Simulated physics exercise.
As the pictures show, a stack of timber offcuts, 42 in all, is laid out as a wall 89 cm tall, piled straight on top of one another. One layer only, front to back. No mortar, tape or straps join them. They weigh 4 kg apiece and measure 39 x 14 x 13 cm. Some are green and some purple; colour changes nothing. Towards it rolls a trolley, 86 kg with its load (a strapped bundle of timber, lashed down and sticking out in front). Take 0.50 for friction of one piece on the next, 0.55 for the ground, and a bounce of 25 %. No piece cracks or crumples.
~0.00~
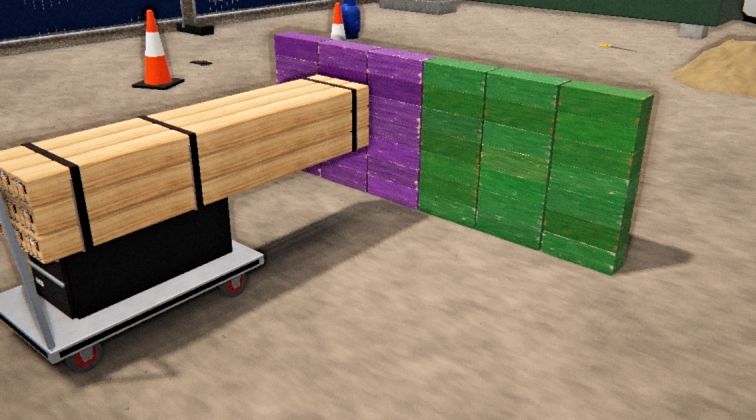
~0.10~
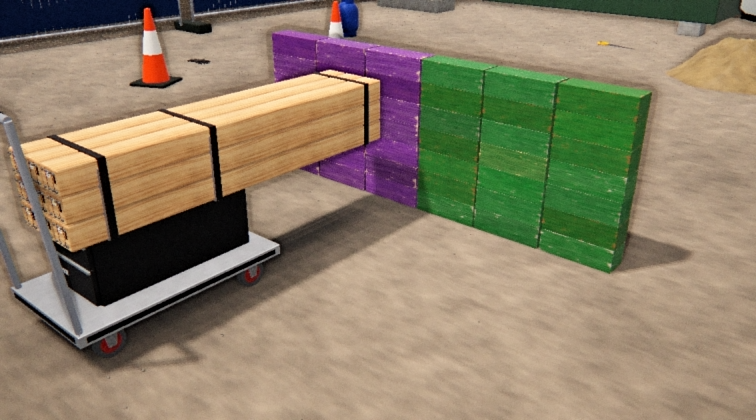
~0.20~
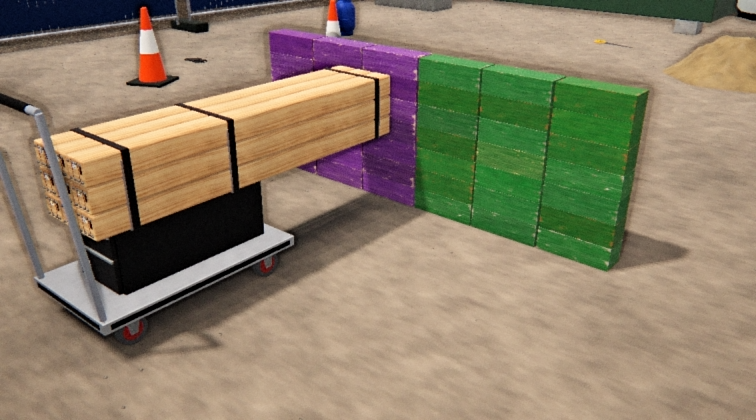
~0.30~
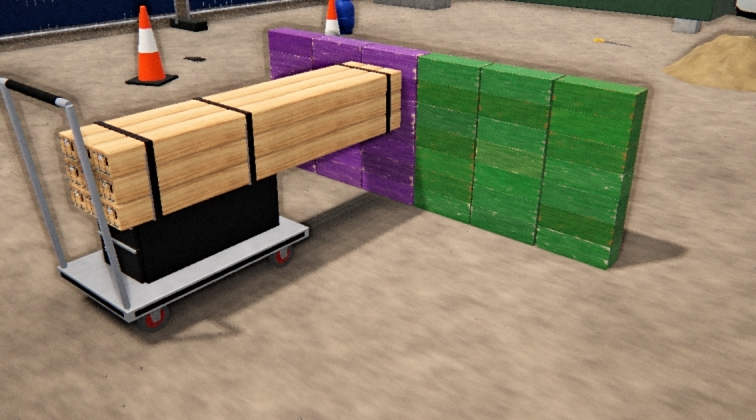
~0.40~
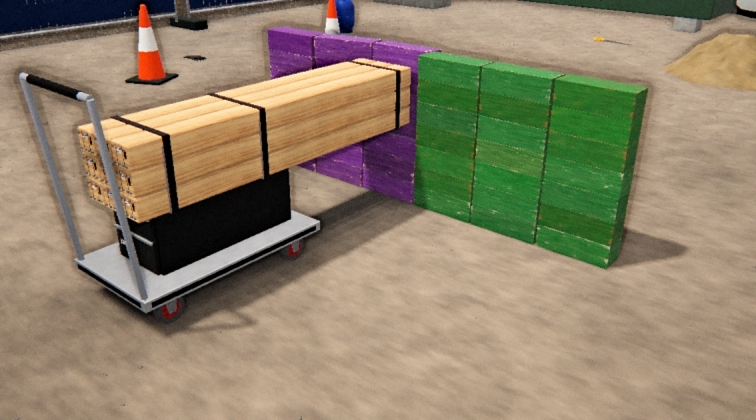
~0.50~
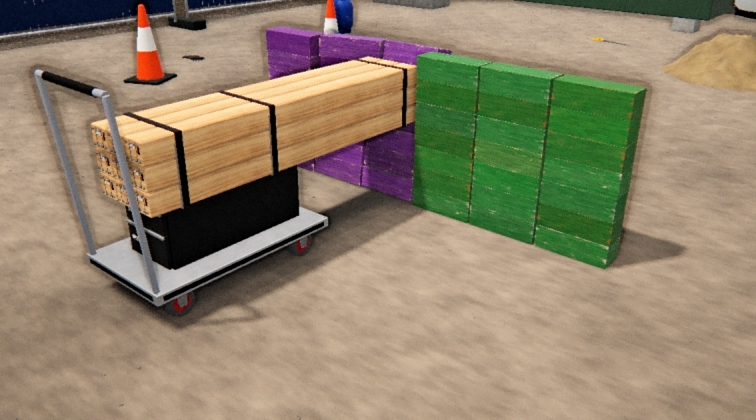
Trolley carrying strapped timber rolling right towards a purple and green block wall, the load's front end pushing purple blocks back.
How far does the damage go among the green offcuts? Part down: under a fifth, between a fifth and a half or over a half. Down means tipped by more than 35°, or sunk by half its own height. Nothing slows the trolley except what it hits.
The part is less than a fifth.
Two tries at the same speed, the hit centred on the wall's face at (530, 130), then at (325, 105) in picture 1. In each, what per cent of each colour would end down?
Purple 0 then 70, green 70 then 0 per cent.
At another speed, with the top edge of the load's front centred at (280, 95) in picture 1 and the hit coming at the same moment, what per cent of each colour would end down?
In that case purple 60, green 20 per cent.
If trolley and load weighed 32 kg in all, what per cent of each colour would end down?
In that case purple 60, green 0 per cent.
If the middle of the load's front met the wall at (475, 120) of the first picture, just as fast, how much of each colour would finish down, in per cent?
Then purple 0, green 60 per cent.
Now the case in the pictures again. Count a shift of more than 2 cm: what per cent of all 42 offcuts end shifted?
Shifted: 30 per cent.
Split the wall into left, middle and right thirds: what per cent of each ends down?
In per cent: Left 50, middle 40, right 0.
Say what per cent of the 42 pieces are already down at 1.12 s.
30 per cent by then.
After 0.64 s, load 21 cm past the wall's line, still rolling; none of the 21 green offcuts down (0 of 42 in all colours); top green offcut unmoved; top purple offcut leaning 13°.
After 0.84 s, load 31 cm past the wall's line, still rolling; none of the 21 green offcuts down (9 of 42 in all colours); top green offcut unmoved; top purple offcut leaning 31°, 10 cm lower.
After 1.12 s, load 44 cm past the wall's line, still rolling; none of the 21 green offcuts down (13 of 42 in all colours); top green offcut unmoved; top purple offcut on its side.
At rest (2.2 s), load 81 cm past the wall's line, still rolling; none of the 21 green offcuts down (13 of 42 in all colours); top green offcut unmoved; top purple offcut on its side. That is 0 per cent. As the last picture would show them, middles, top green offcut near (520, 83), top purple offcut near (437, 120).
